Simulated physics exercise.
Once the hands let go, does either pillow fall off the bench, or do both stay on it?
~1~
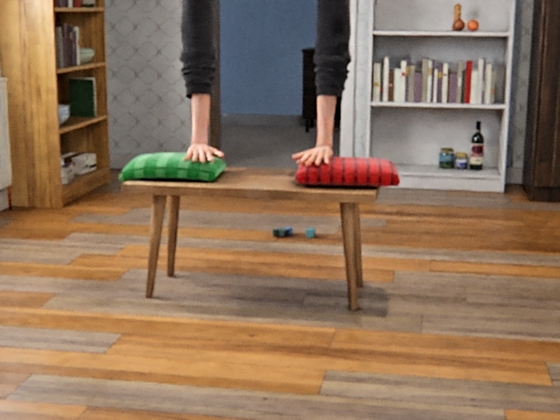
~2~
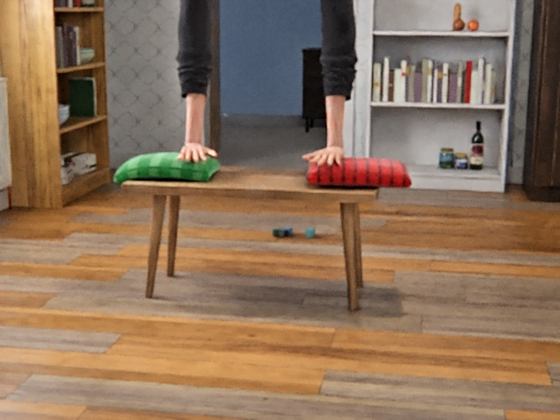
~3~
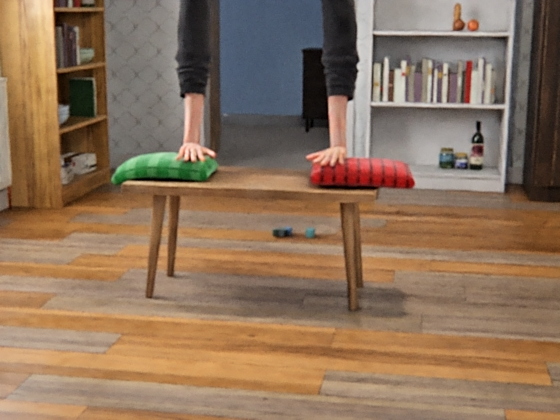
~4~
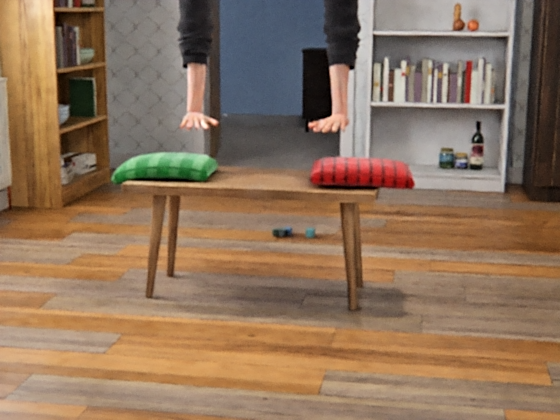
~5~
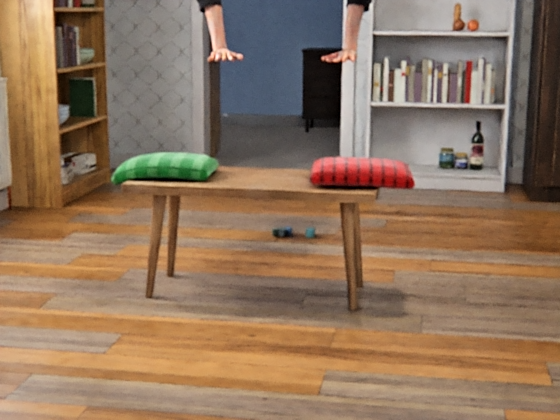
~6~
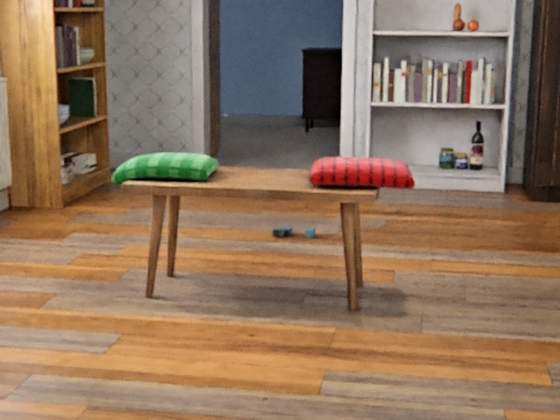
Both pillows stay on the bench. The green one rests at the left end and the red one at the right end.
